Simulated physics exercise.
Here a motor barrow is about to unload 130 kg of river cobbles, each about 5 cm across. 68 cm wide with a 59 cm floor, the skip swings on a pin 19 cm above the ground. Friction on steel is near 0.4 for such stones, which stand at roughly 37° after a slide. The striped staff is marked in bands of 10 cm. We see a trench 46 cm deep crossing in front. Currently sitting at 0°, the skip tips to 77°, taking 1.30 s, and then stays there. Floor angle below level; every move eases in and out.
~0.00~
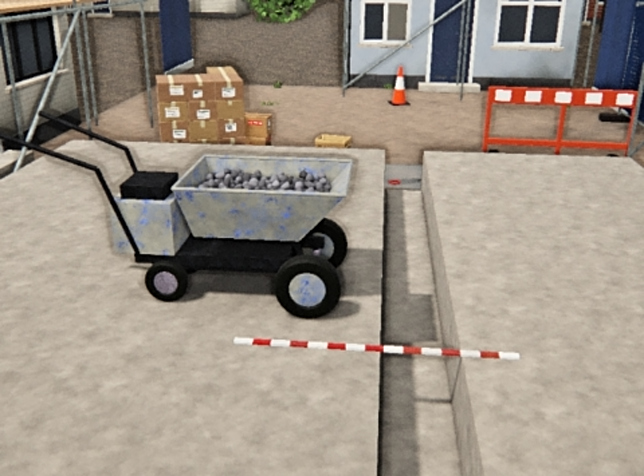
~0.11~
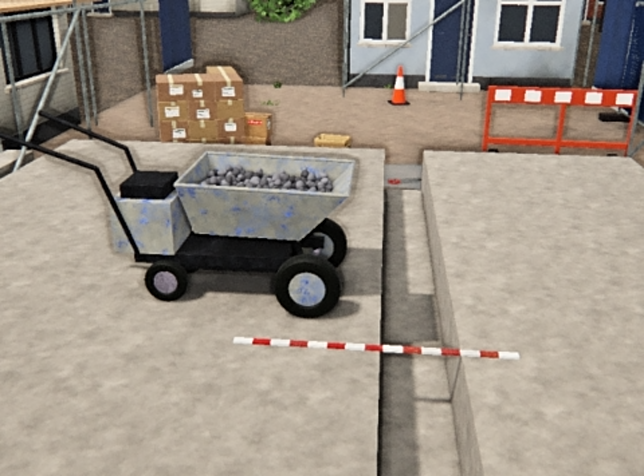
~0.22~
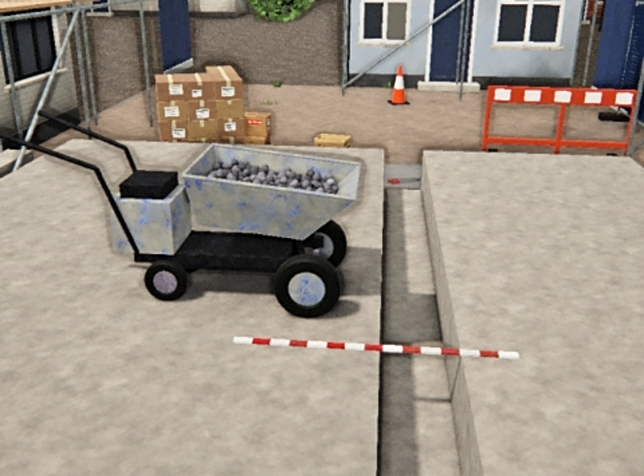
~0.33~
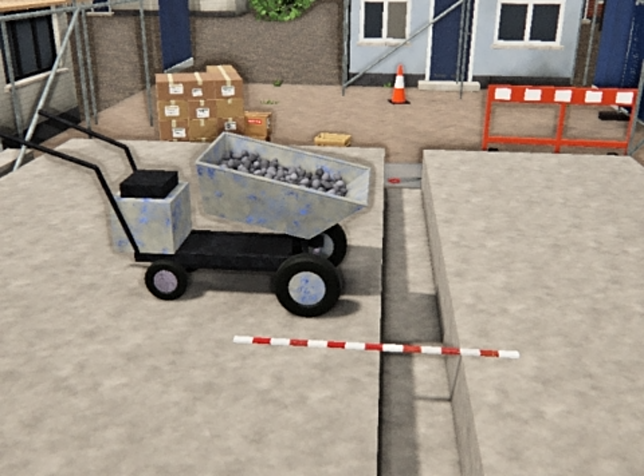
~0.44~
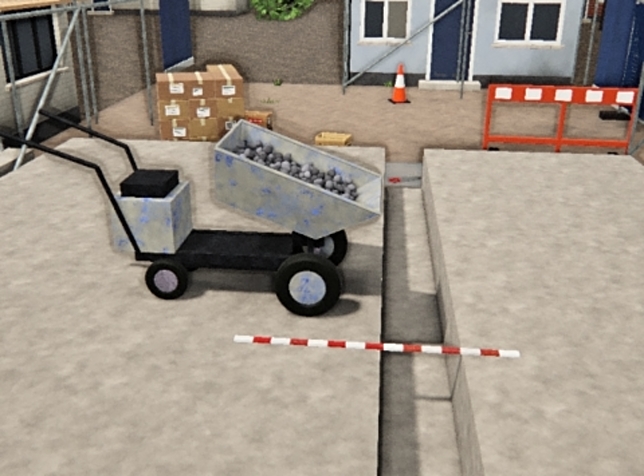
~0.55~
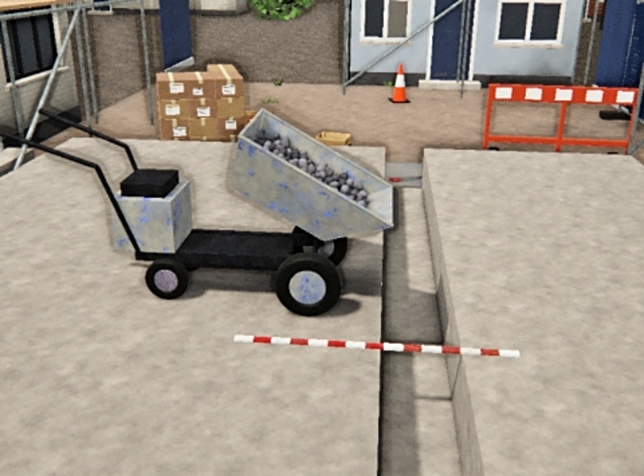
On a building site seen from slightly above by a still camera, pale concrete slabs flank a narrow trench, with a blue house behind. A motor barrow with black handles and a blue-flecked grey skip of grey cobbles stands left, near stacked brown boxes, a red-and-white pole, an orange cone and a red barrier. The skip tilts steadily forward to the right, its rear rising and lip lowering, while the wheels stay put.
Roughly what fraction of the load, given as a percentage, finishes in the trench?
Some 73 per cent of the stones.
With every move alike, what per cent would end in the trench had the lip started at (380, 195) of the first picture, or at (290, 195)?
First spot about 25, second spot about 100 per cent.
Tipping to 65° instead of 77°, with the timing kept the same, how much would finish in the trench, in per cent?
Then roughly 70 percent.
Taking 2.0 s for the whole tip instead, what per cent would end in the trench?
Probably about 75 in a hundred.
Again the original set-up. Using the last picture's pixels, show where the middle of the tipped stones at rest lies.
Around (432, 350).
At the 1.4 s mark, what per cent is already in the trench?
About 45%.
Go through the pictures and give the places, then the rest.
In the first frame, the skip is at 0°, its lip at (346, 195); the top of the load is at (274, 181).
In the second frame, the skip is at 2°, its lip at (348, 196); the top of the load is at (243, 176); the stones move at 0.3 m/s on average.
In the third frame, lip at (356, 199), floor tilted 6°, highest stones at (238, 170); the stones move at 0.5 m/s on average.
In the fourth frame, lip at (367, 205), floor tilted 12°, highest stones at (240, 159); the stones move at 0.6 m/s on average.
In the fifth frame, lip at (380, 214), floor tilted 21°, highest stones at (251, 150); the stones move at 0.8 m/s on average.
In the sixth frame, lip at (393, 226), floor tilted 30°, highest stones at (263, 142); the stones move at 0.8 m/s on average.
After 1.0 s the floor is at 65°; 100 % in the skip; the foremost stones are at (422, 265).
After 1.4 s the floor is at 77°; 36 % in the skip, 46 % in the trench, 18 % past the trench; the foremost stones are at (514, 300).
After 1.8 s the floor is at 77°; 6 % in the skip, 67 % in the trench, 27 % past the trench; the foremost stones are at (597, 311).
After 3.7 s the floor is at 77°; 0 % in the skip, 73 % in the trench, 27 % past the trench; the foremost stones are past the picture's edge.
